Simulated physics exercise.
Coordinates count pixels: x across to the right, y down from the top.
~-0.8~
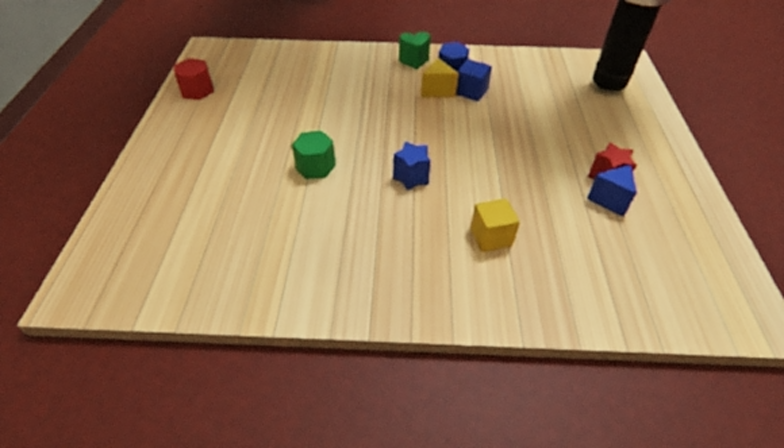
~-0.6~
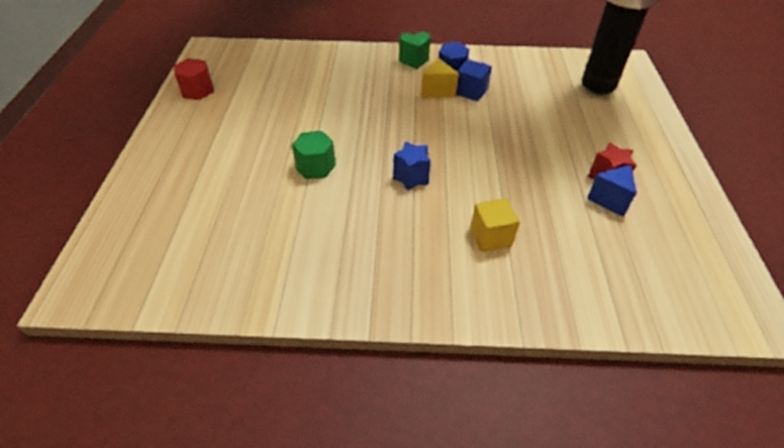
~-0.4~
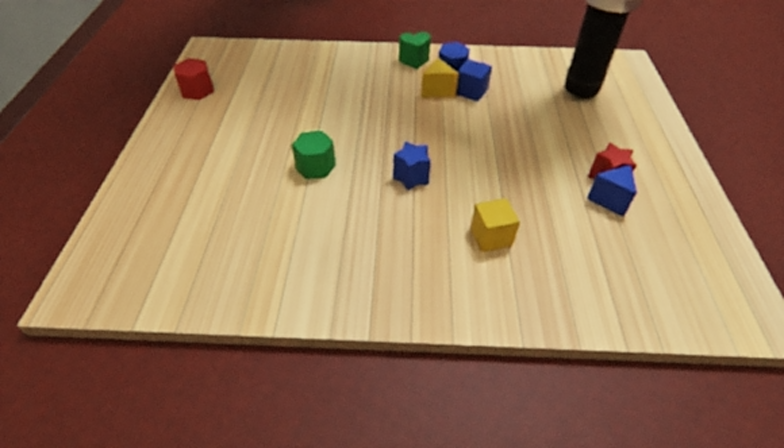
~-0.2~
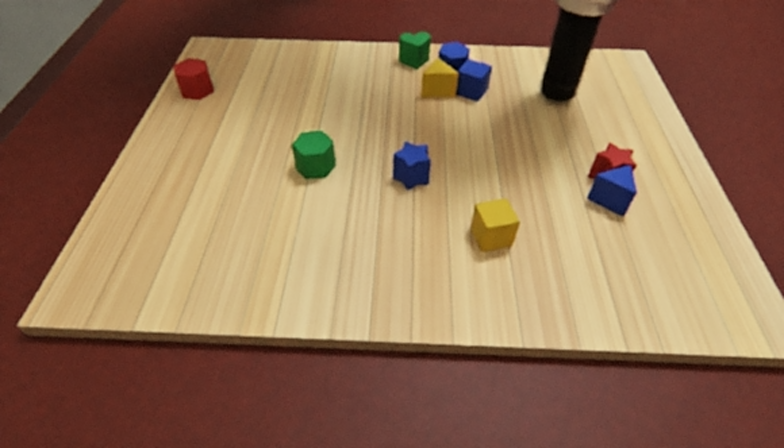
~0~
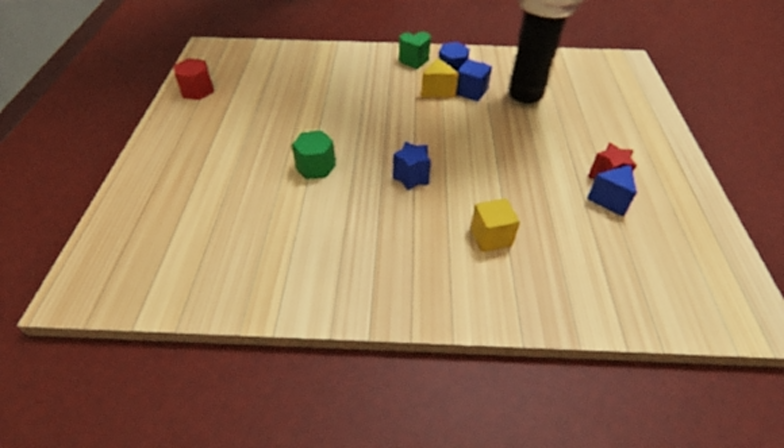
Black cylindrical bar sliding left across the back of a wooden board, while the scattered red, green, blue and yellow blocks stay still.
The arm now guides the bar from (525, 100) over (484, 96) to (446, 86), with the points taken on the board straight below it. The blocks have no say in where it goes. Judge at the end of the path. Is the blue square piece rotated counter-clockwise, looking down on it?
Yes.
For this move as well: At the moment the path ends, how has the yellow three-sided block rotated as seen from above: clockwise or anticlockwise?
Clockwise.
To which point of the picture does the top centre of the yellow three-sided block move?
It is at (393, 67).
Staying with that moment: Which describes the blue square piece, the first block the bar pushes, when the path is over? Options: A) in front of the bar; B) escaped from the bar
Option A.
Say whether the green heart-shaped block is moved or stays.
It is left in place.
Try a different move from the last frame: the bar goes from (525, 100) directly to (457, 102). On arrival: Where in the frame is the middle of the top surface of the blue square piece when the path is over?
I'd guess (448, 61).
The first path, step by step. Halfway along, bar at (484, 90); yellow three-sided block at (426, 68), turned 15° clockwise; blue hexagon at (452, 48); blue square piece at (456, 65).
At the end, bar at (446, 80); green heart-shaped block unmoved; yellow three-sided block at (393, 67), turned 20° clockwise; blue hexagon at (446, 44), turned 35° clockwise; blue square piece at (415, 60), turned 45° anticlockwise.
